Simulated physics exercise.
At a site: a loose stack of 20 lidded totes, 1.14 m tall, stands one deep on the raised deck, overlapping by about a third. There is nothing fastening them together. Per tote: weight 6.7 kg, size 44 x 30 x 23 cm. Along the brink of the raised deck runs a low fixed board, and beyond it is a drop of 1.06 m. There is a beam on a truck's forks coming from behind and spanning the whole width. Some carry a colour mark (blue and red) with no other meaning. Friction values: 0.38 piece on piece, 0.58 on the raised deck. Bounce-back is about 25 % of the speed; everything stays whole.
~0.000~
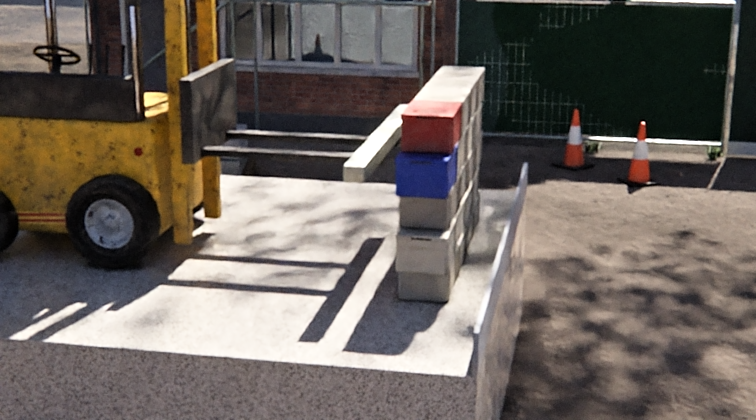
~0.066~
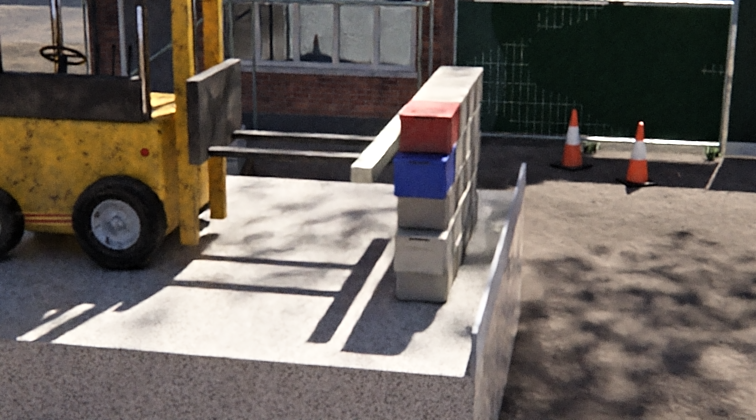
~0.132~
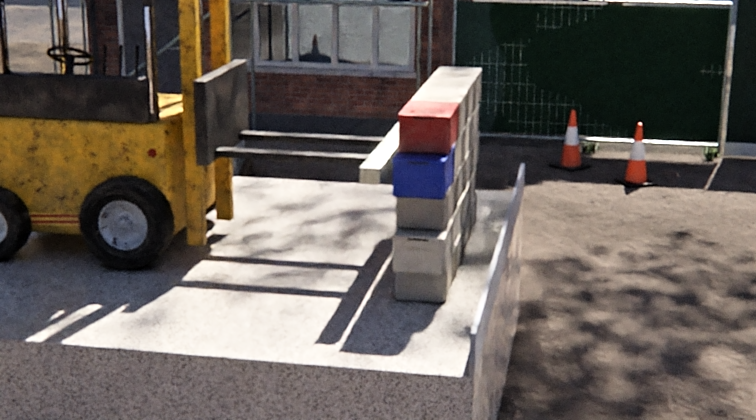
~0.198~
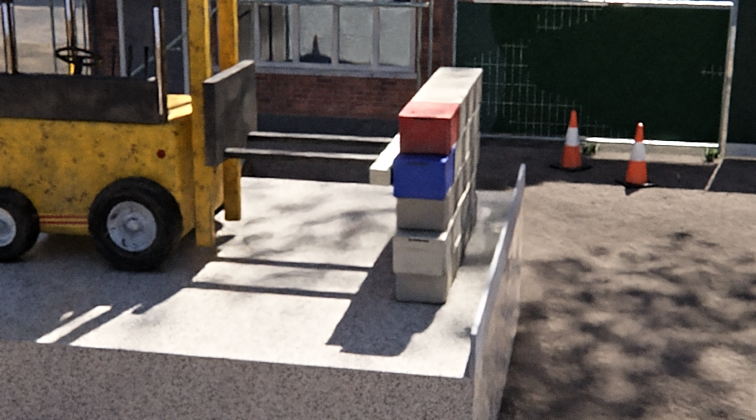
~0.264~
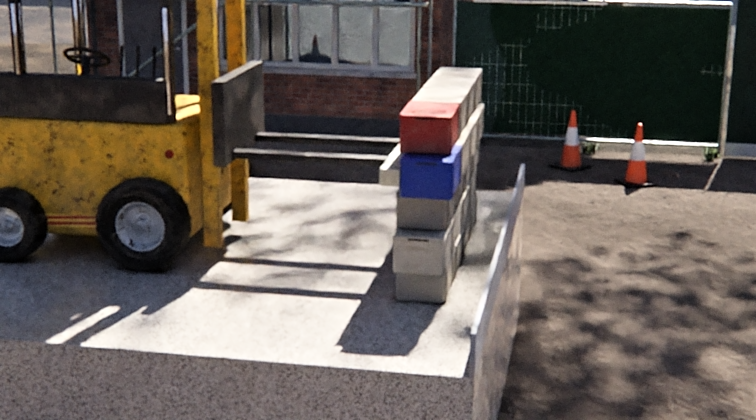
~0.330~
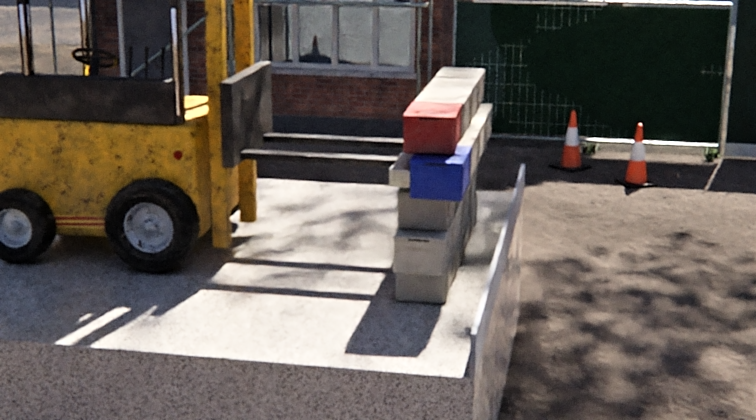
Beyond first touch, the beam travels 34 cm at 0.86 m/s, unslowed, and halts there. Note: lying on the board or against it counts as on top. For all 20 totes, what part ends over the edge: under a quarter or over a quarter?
Upwards of a quarter.
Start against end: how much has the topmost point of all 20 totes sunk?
45 cm.
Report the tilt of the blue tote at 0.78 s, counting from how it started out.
My estimate is close to 50°.
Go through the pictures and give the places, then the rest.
In the first picture (each place is the centre of the face we see best), beam (355, 175) 19 cm from the stack; blue tote (421, 179); red tote (426, 135); all in place.
Beam (363, 176) 13 cm from the stack; red tote (425, 135), in the second picture.
Beam (371, 176) 8 cm from the stack; red tote (424, 135), in the third picture.
Beam (382, 178) 19 mm from the stack; red tote (424, 136), in the fourth picture.
Beam (391, 178) 38 mm in; blue tote (426, 181) moved 42 mm; 4 have shifted, in the fifth picture.
Beam (401, 179) 9 cm in; blue tote (436, 181) moved 10 cm; red tote (429, 136) moved 22 mm; 8 have shifted, in the sixth picture.
By 0.52 s, none of the 20 totes over the edge, 11 disturbed; blue tote moved 26 cm; red tote moved 15 cm.
By 0.78 s, none of the 20 totes over the edge, 11 disturbed; blue tote tilted 52°, 18 cm lower; red tote tilted 7°, 9 cm lower.
By 1.10 s, 3 of the 20 totes over the edge; blue tote on its side; red tote tilted 13°, 99 cm lower.
By 1.44 s, 8 of the 20 totes over the edge; red tote upside down; blue tote upside down.
When it is over (1.6 s), 8 of the 20 totes over the edge; blue tote upside down; red tote upside down. That is 40 per cent.
